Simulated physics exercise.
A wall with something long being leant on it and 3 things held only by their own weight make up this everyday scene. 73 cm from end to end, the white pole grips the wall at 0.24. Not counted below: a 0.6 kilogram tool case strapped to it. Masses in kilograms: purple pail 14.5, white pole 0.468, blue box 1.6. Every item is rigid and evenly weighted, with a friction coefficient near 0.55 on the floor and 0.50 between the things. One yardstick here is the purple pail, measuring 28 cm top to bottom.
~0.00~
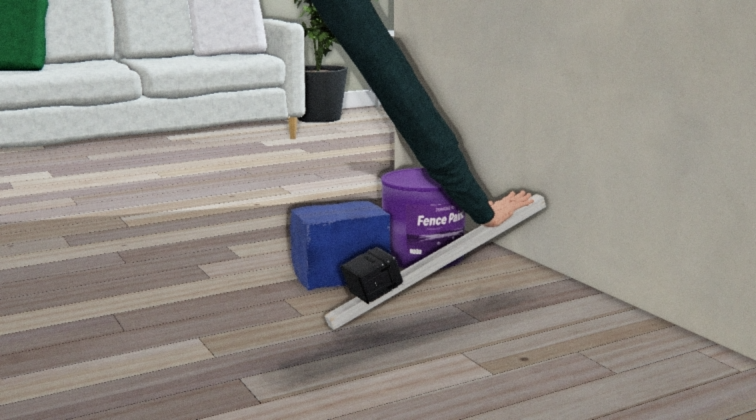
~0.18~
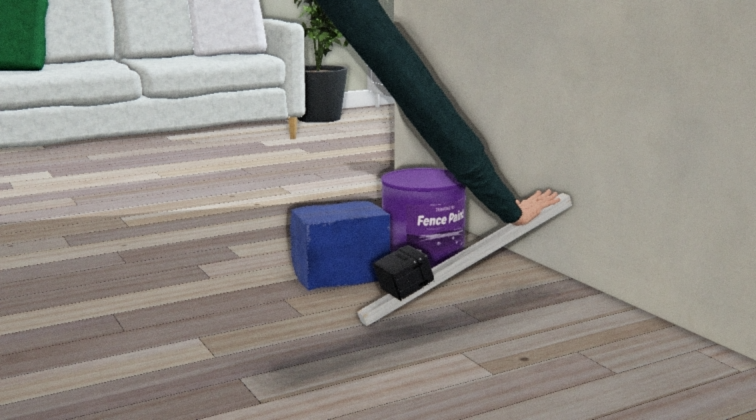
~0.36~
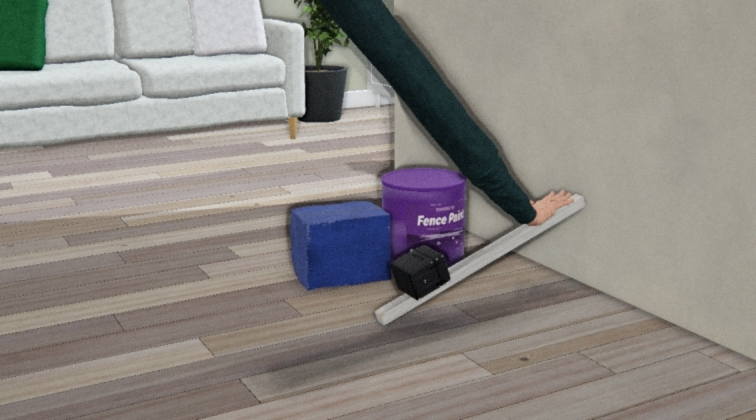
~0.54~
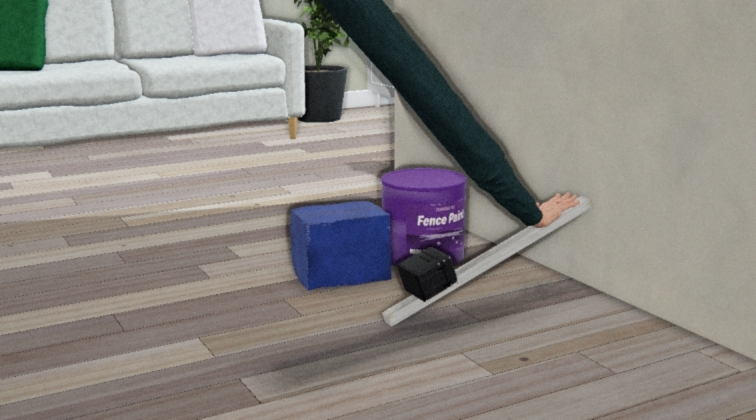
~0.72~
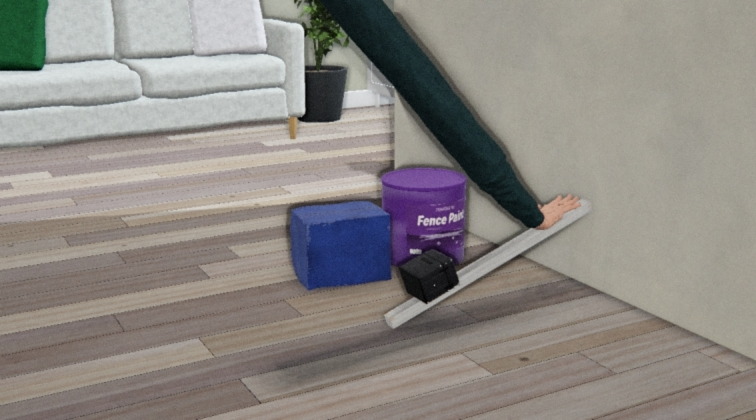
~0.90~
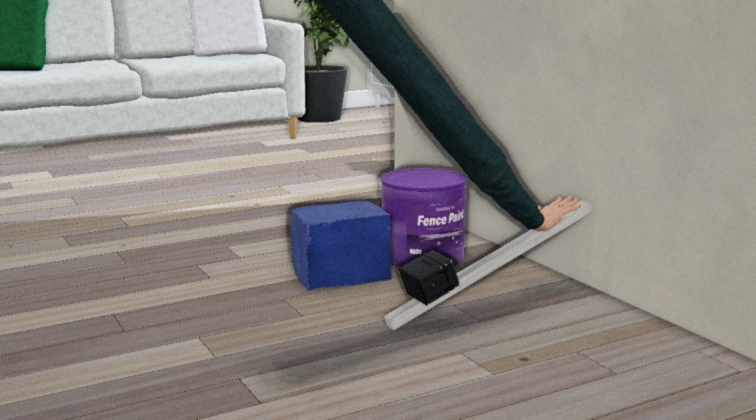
A hand pushing a slanted white pole rightward against a wall, a small black block on it, beside a purple pail.
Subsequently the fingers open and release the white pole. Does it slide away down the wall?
Yes.
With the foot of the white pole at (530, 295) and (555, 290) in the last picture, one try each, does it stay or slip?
Standing, then slipping.
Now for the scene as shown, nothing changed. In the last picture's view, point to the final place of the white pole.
In the last view its middle sits roughly at (488, 301).
After 1.20 s, white pole 6° lower than it was left near (490, 274).
After 1.30 s, white pole 19° lower than it was left near (488, 302).
In the end (2.2 s), not toppled but over 10 cm from the start, white pole; the other 2 under 10 cm from the start. At the end, from the last picture's camera, white pole near (488, 301). The pole slips out.
